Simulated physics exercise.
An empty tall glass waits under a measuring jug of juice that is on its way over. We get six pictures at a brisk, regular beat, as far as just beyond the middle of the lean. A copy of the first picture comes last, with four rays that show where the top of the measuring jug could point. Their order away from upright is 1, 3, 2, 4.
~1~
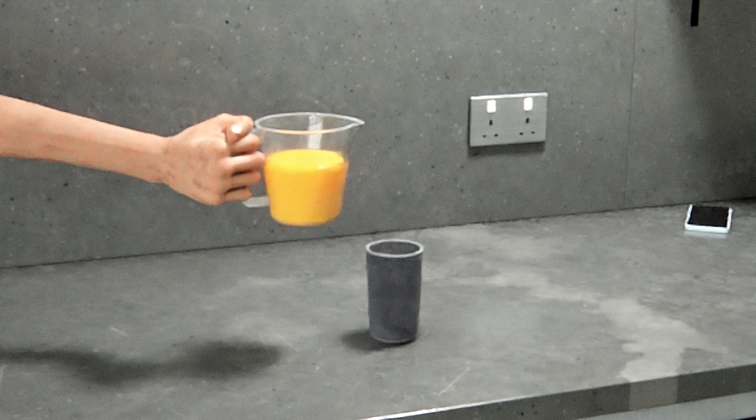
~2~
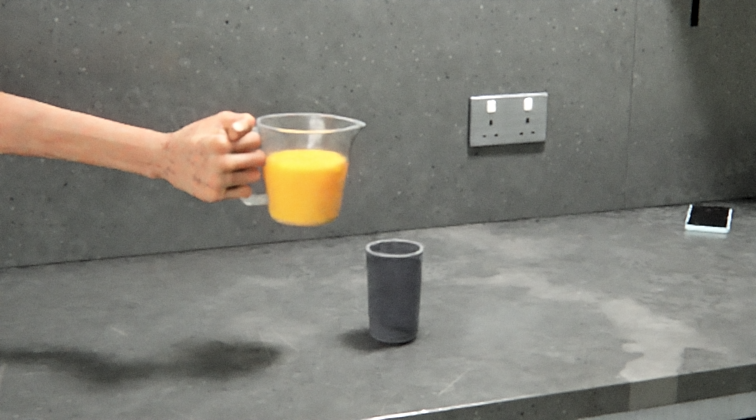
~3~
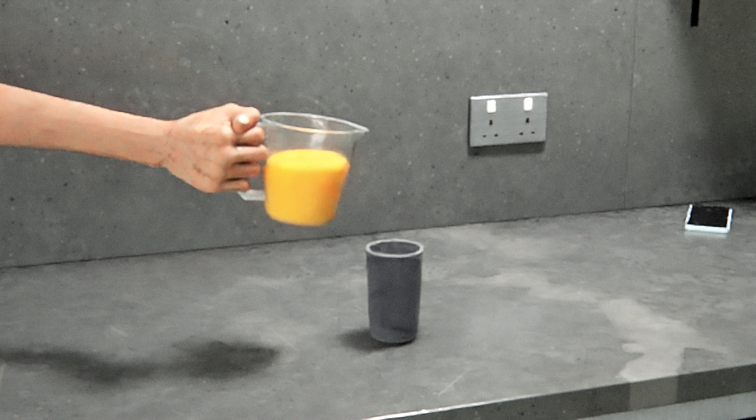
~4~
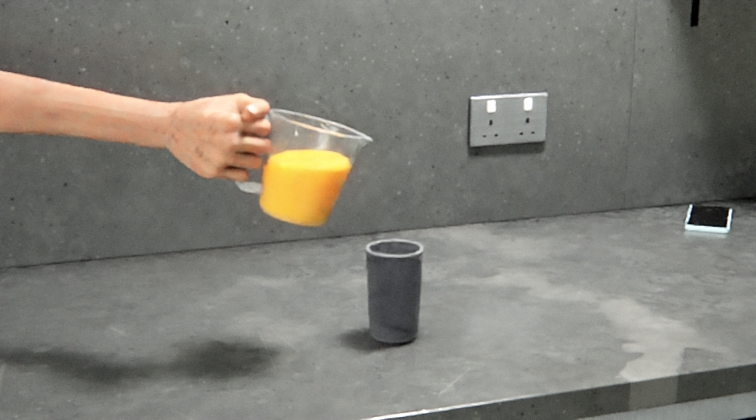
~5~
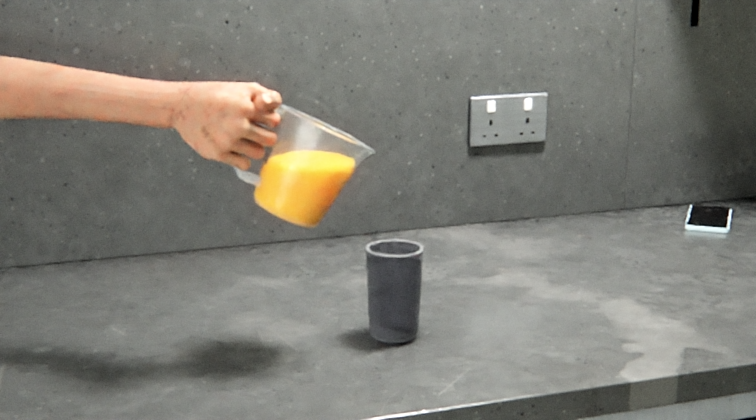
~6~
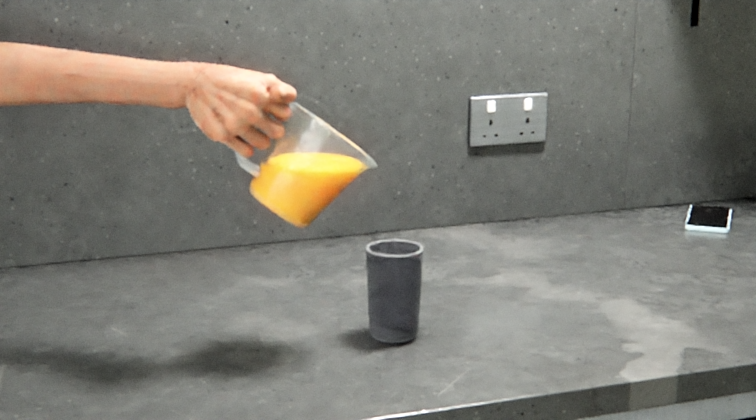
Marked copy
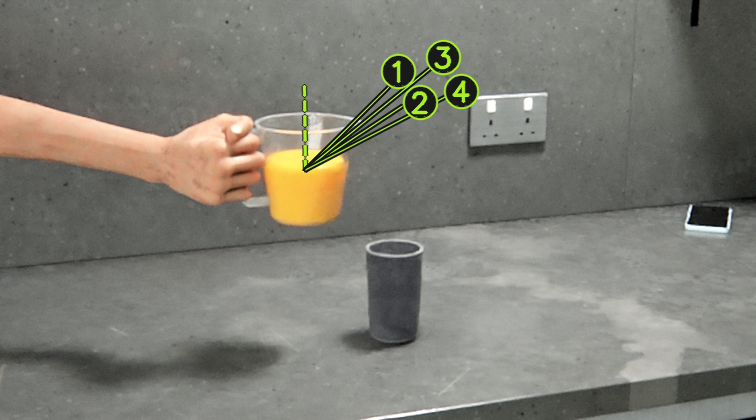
A hand held a clear measuring jug of orange juice above a tall dark glass on a grey counter, then steadily tilted it to the right until the juice neared the lip.
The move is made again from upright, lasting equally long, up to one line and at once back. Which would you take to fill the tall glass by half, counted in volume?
2 is best.
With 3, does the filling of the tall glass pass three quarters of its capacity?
No, it does not.
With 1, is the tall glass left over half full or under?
Under half.
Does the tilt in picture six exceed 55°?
No, it does not.
On the marked copy, 1 at (388, 87); 2 at (402, 106); 3 at (430, 68); 4 at (445, 96).
Choosing 1, the tall glass ends with about 21 % of what it can hold.
Choosing 2, the tall glass ends with about 53 % of what it can hold.
Choosing 3, the tall glass ends with about 35 % of what it can hold.
Choosing 4, the tall glass ends with about 71 % of what it can hold.
